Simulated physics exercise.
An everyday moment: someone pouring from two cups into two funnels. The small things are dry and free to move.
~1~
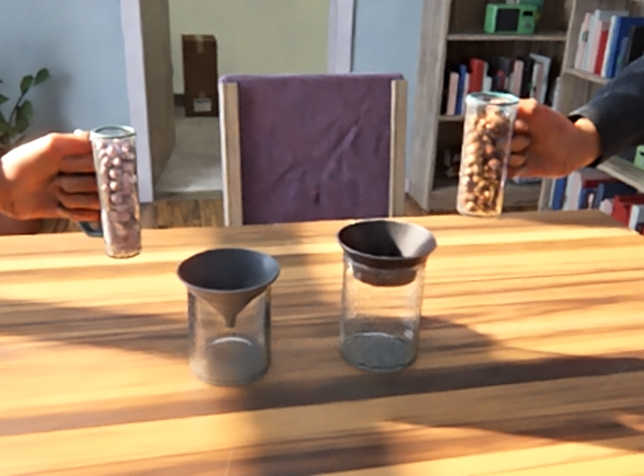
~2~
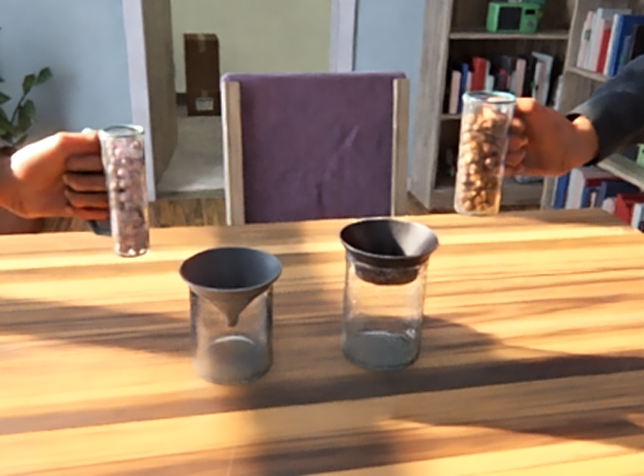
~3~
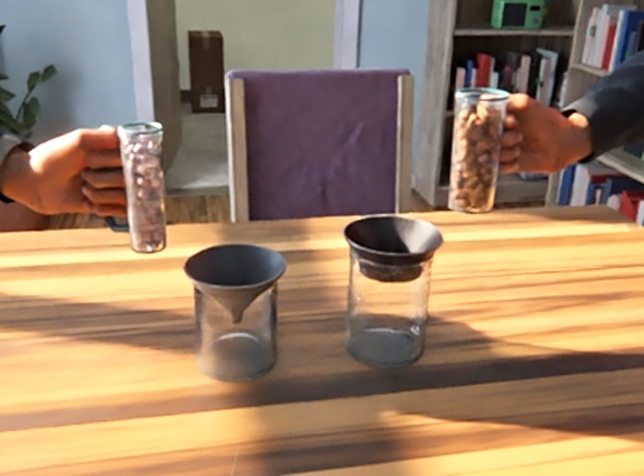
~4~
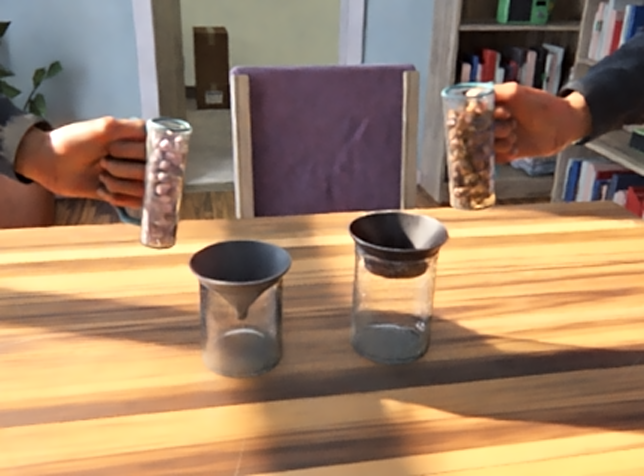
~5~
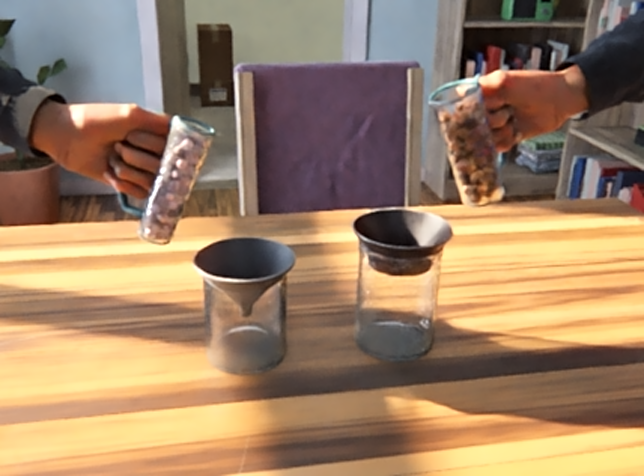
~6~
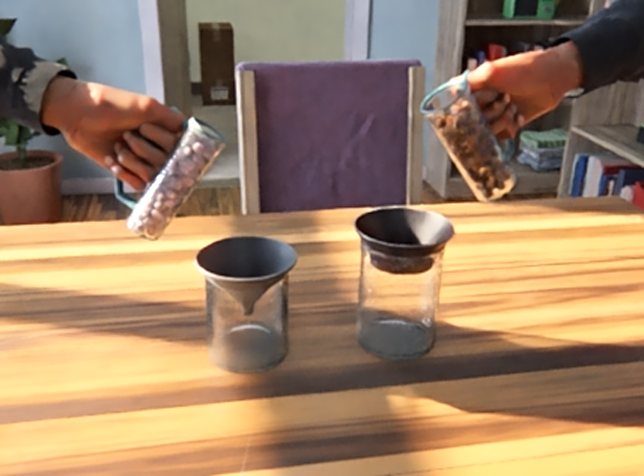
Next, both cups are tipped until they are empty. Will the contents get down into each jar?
The left funnel gets blocked and the right funnel runs clear.
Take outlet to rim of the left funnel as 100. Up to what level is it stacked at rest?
Near 85 %.
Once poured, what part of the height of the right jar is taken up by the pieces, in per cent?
About 25 per cent.
Then, 0.37 s on from there, left, the whole lot still in the cup; right, the whole lot still in the cup.
Then, 0.76 s on from there, left, all but a few still in the cup, only a few in or over the funnel; right, all but a few still in the cup, only a few in or over the funnel.
Then, 1.23 s on from there, left, near a quarter still in the cup, the bulk in or over the funnel, only a few down in the jar; right, near half still in the cup, near a quarter in or over the funnel, near a quarter down in the jar.
In the end, left, all but a few stuck in the funnel, only a few down in the jar, only a few beside the jar; right, the whole lot down in the jar.
